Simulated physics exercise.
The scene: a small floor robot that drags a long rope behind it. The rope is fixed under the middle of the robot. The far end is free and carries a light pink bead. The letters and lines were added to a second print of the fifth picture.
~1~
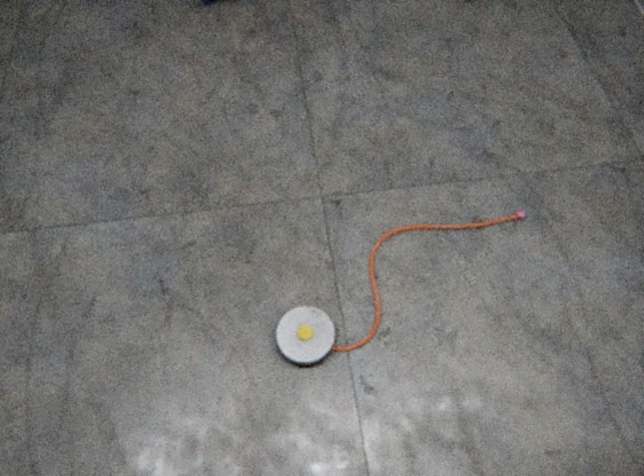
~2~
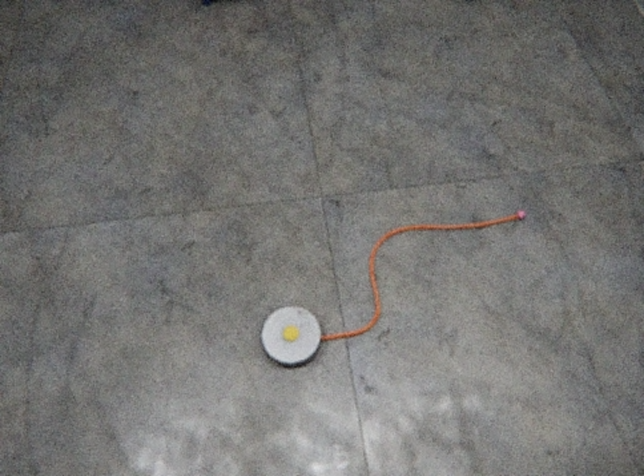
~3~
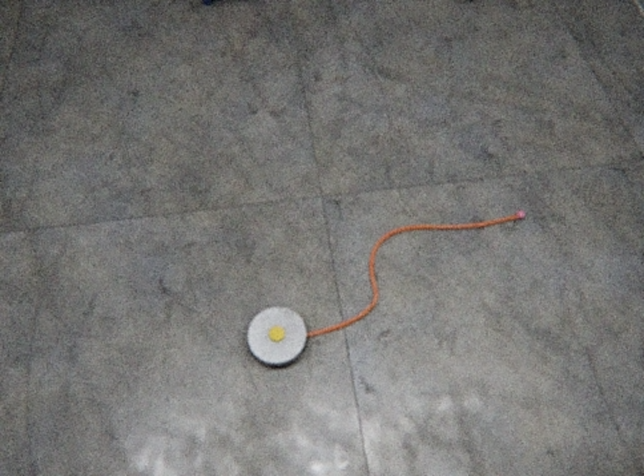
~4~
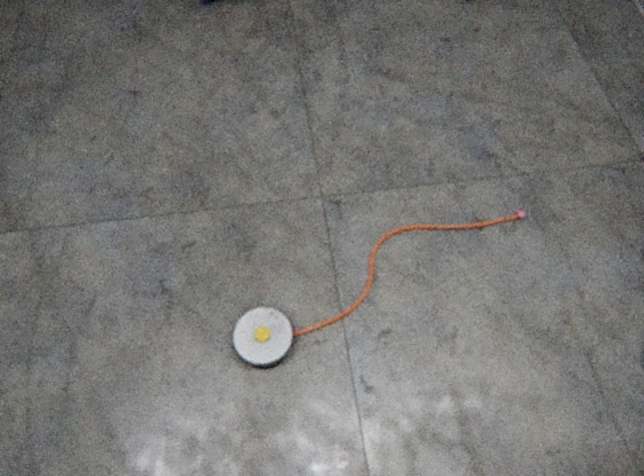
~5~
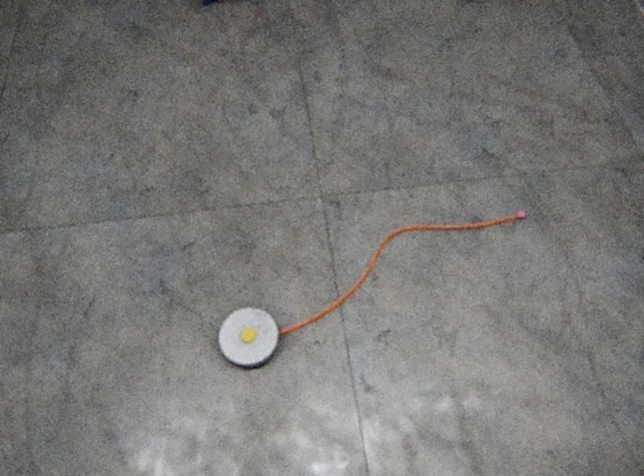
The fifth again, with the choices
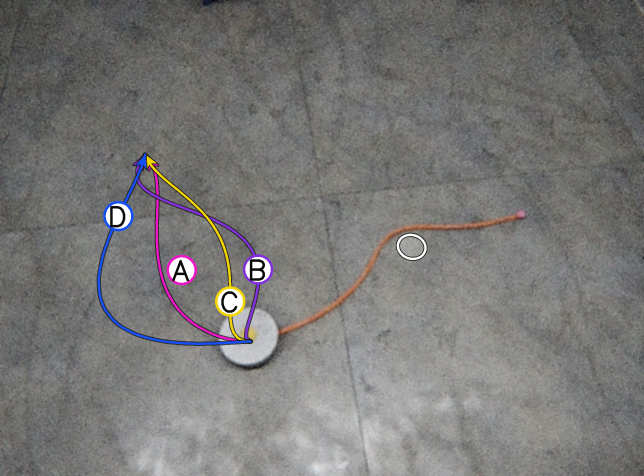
In the video, a round, pale robot with a yellow center moves slowly left across a gray tiled floor, drawing the near part of its curved orange rope straighter while the pink-beaded far end stays in place.
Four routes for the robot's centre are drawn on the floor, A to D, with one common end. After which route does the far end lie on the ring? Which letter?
The robot should drive A.
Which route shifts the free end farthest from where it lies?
D.
On the copy, A from (251, 341) via (158, 259) to (147, 157); B from (251, 341) via (221, 223) to (144, 156); C from (251, 341) via (216, 230) to (145, 155); D from (251, 341) via (100, 294) to (145, 155); the ring at (412, 247).
On A. First, robot (164, 285), middle of the rope (335, 278), free end (477, 225).
Then, robot (155, 199), middle of the rope (296, 261), free end (448, 236).
Finally, robot (143, 149), middle of the rope (262, 224), free end (413, 245); the free end is on the ring.
By contrast, B leaves the free end at (421, 225); C leaves the free end at (425, 227); D leaves the free end at (387, 260).
